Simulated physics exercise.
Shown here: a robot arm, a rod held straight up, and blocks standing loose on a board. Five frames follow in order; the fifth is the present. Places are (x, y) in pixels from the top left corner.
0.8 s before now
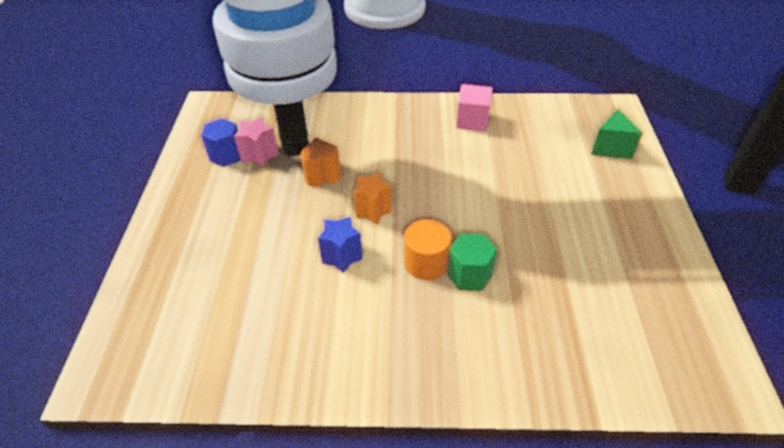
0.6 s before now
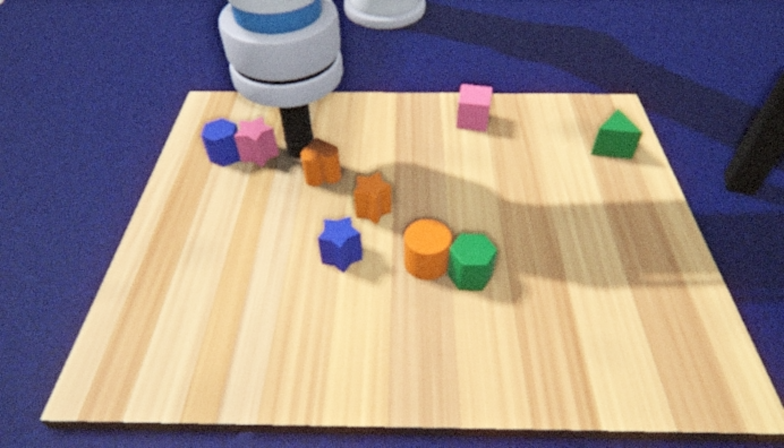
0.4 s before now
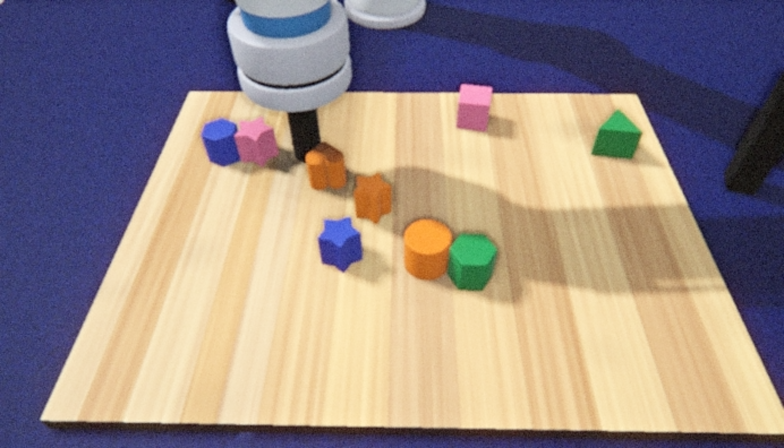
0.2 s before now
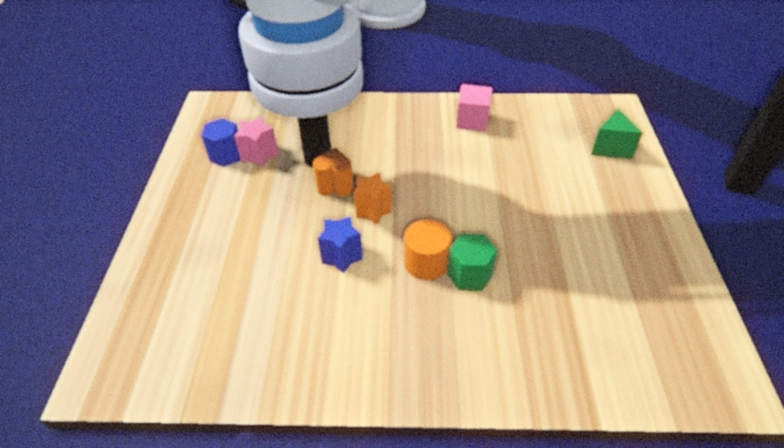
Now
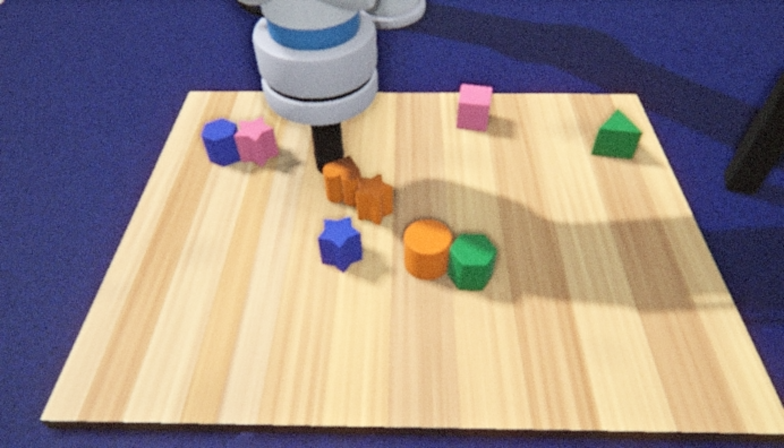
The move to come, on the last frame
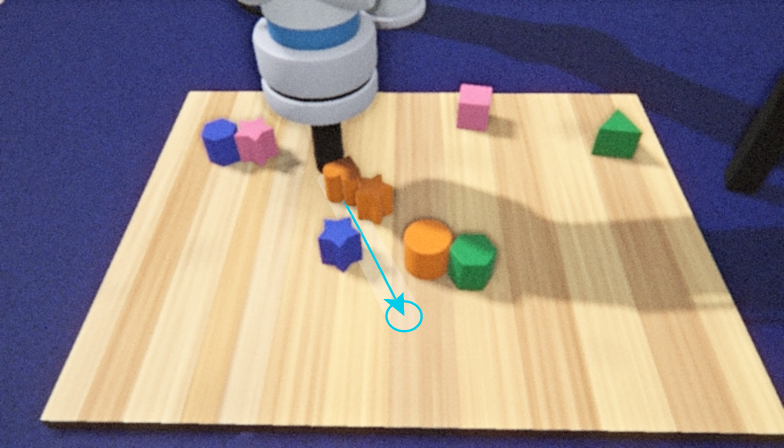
In this clip, a robot arm holding an upright black rod moves a short way right and toward the viewer, pushing an orange block up close to the orange star block, while the other blocks on the wooden board stay still.
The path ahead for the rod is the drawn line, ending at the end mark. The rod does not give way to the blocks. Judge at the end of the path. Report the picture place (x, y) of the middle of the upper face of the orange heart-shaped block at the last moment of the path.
The middle of the upper face of the orange heart-shaped block will lie at about (436, 309) in the picture.
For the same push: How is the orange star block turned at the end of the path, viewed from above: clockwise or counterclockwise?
Anticlockwise.
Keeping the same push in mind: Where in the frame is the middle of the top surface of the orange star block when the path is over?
It is going to be at (401, 205).
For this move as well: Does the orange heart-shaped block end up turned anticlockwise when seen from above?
Yes, it checks out.
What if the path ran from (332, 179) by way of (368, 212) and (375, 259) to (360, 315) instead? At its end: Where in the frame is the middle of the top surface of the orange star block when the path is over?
The top centre is at (406, 219).
The line goes from (332, 179) to (404, 316).
The first path, step by step. One third of the way, rod at (353, 207); blue star block at (338, 233); orange heart-shaped block at (367, 211); orange star block at (398, 204), turned 95° anticlockwise.
Two thirds of the way, rod at (377, 252); blue star block at (345, 254); orange heart-shaped block at (398, 257), turned 15° anticlockwise; orange star block at (401, 205), turned 105° anticlockwise.
At the end, rod at (404, 305); blue star block at (348, 258), turned 155° clockwise; orange heart-shaped block at (436, 309), turned 35° anticlockwise; orange star block at (401, 205), turned 105° anticlockwise; orange cylinder unmoved.
